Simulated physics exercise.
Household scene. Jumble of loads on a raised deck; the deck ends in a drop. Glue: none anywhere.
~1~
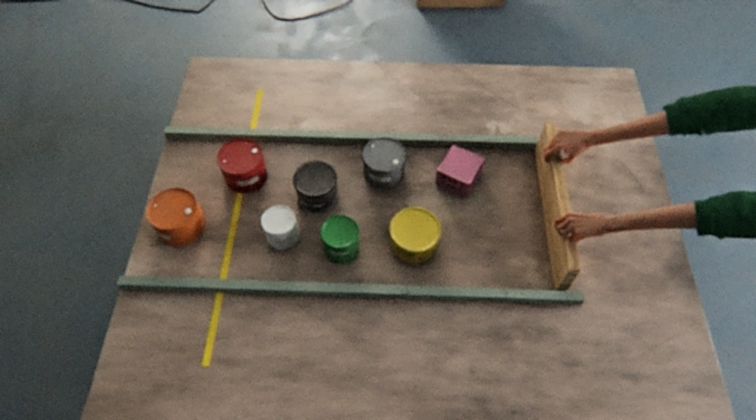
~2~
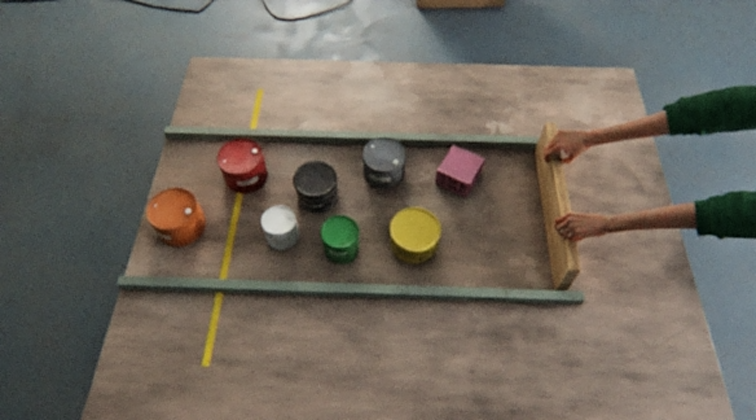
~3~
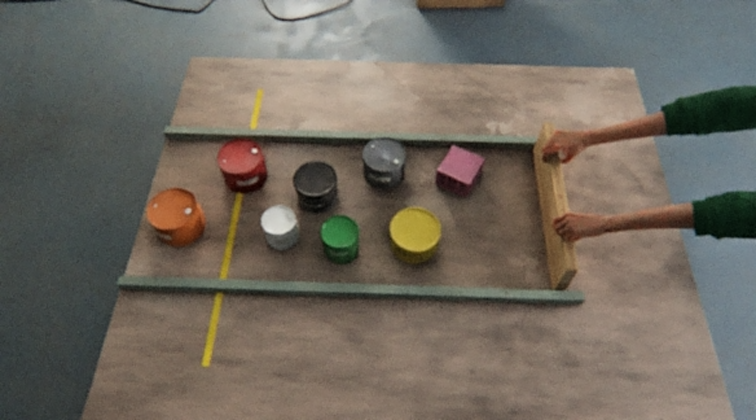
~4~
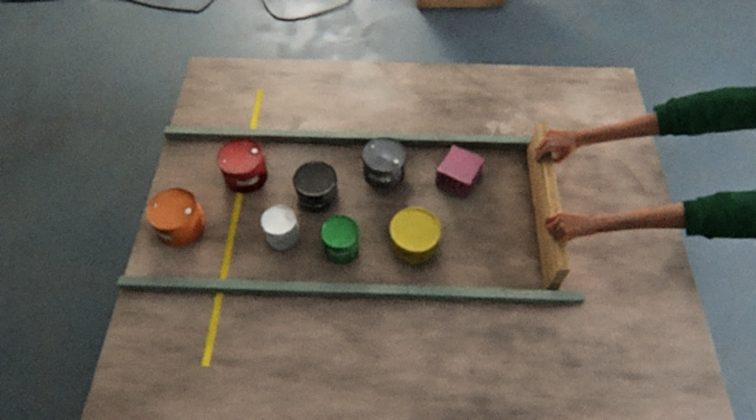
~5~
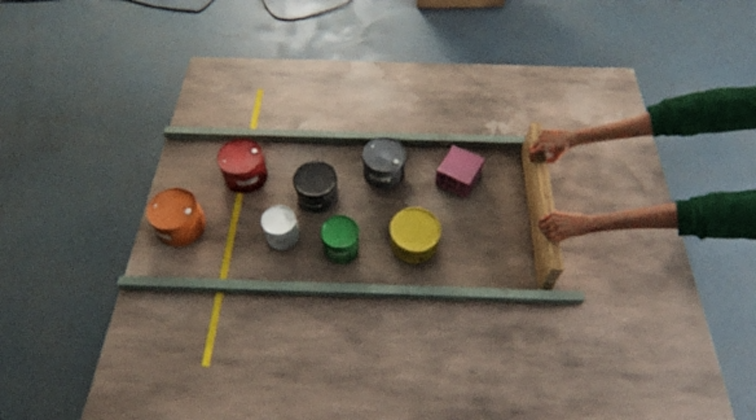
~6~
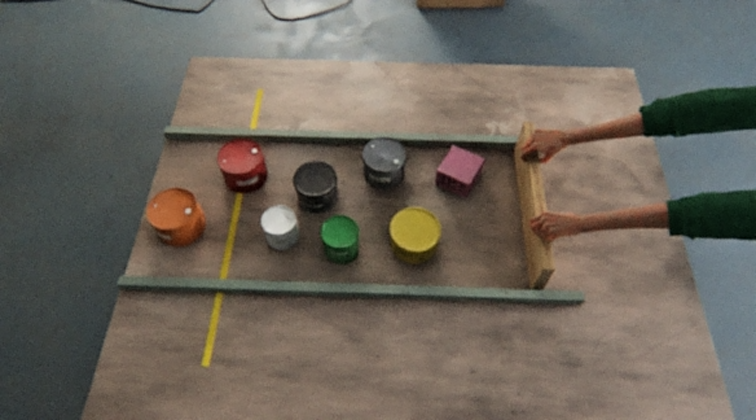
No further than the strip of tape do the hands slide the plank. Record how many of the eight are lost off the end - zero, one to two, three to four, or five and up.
Lost off the end: One to two.
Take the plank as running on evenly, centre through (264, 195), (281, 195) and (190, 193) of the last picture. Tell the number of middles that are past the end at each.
The counts would come out as 0, 0 and 5.
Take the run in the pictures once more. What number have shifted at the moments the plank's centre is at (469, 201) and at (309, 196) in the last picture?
Respectively 1 and 7.
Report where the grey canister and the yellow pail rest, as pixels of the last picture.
Grey canister: (188, 154); yellow pail: (203, 238).
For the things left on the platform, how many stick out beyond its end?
Overhanging: 0.
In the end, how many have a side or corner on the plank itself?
Well, it touches 2.
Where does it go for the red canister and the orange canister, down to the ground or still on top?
I'd say the red canister ends up down, while the orange canister ends up down.
Soon after, none off yet; orange canister at rest near (177, 217); red canister at rest near (243, 166); white canister at rest near (281, 228).
In the end, the number that fall off is one or two; gone, red canister and orange canister.
